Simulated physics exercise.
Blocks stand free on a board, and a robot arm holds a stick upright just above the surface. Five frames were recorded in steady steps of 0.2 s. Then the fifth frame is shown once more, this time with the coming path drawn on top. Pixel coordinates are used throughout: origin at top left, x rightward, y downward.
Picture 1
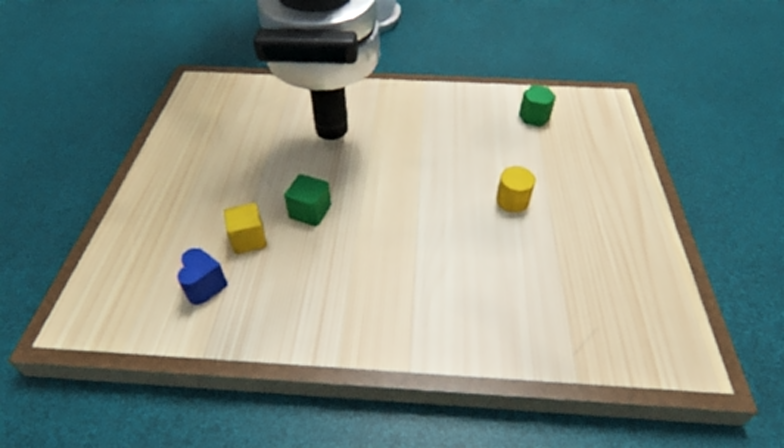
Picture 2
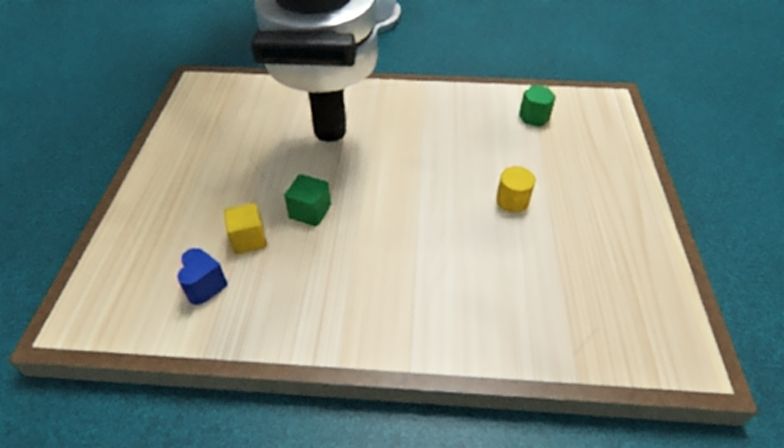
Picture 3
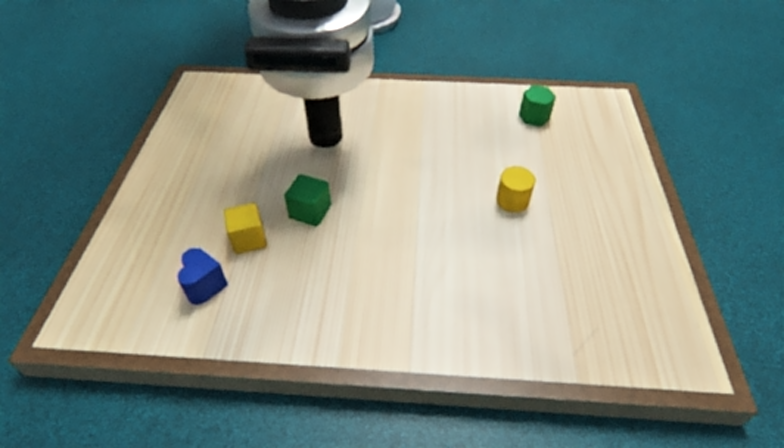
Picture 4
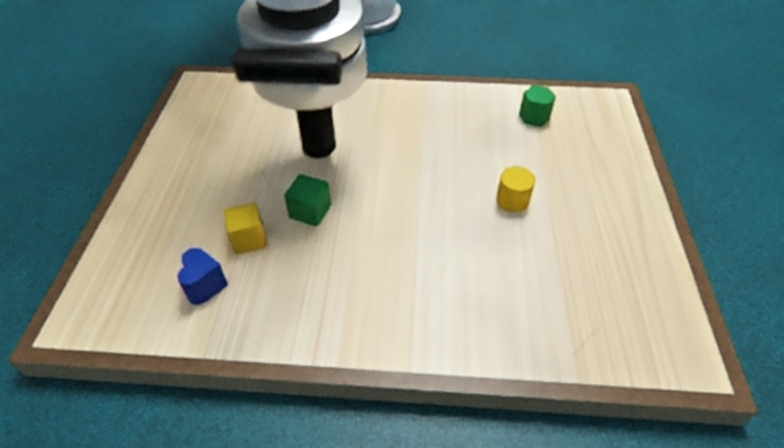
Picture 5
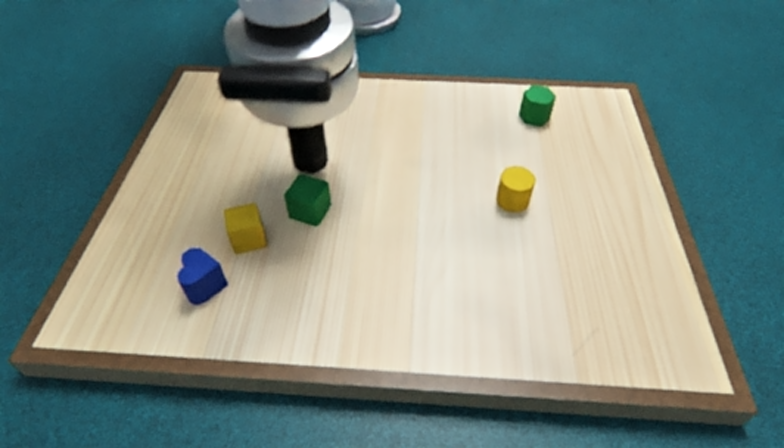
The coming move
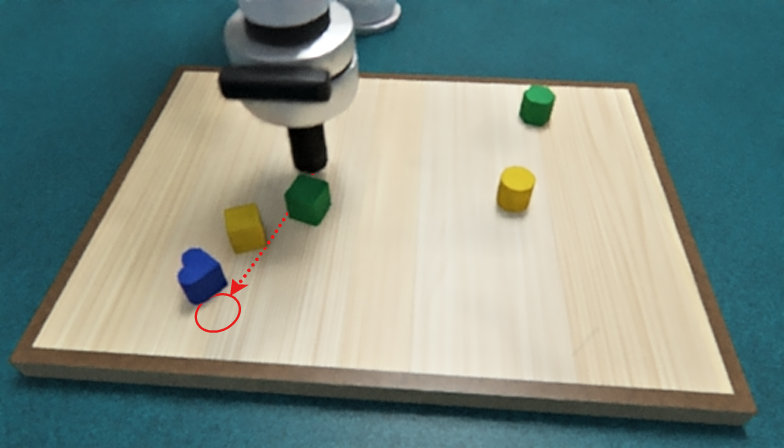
The clip opens on a wooden board with a blue heart-shaped block, yellow and green square pieces, and yellow and green pieces further right, beneath a robot arm's black stick. After barely moving, the arm brings the stick toward the viewer and slightly left, close behind the green square piece; no blocks move.
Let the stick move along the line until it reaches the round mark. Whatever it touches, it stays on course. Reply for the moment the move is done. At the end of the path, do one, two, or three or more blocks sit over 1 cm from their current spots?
That push would leave three or more blocks displaced by more than about 1 cm.
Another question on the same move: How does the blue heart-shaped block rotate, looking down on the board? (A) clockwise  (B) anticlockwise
Correct choice: A.
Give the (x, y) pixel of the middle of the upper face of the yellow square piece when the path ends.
If I read the scene right, the answer is (211, 234).
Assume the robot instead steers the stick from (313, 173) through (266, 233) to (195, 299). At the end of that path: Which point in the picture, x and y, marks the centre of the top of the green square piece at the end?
It ends at (306, 210).
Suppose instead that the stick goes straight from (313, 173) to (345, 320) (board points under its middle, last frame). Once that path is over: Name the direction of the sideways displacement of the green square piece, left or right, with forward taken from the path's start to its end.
With start-to-end as forward, it shifts right.
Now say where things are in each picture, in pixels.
The first picture shows tip of the stick (332, 130), middles of tops, blue heart-shaped block (196, 265), yellow square piece (242, 217), green square piece (306, 188).
The second picture shows stick (331, 132), nothing pushed.
The third picture shows stick (326, 138), nothing pushed.
The fourth picture shows stick (319, 148), nothing pushed.
The fifth picture shows stick (311, 163), blue heart-shaped block (196, 265), yellow square piece (242, 217), green square piece (306, 188).
The line goes from (313, 173) to (218, 312).
The first path, step by step. One third of the way, stick (284, 205); green square piece (307, 211), turned 70° anticlockwise.
Two thirds of the way, stick (252, 251); yellow square piece (213, 233), turned 35° clockwise; green square piece (308, 215), turned 90° anticlockwise.
At the end, stick (213, 303); blue heart-shaped block (178, 275), turned 70° clockwise; yellow square piece (211, 234), turned 40° clockwise; green square piece (308, 215), turned 90° anticlockwise.
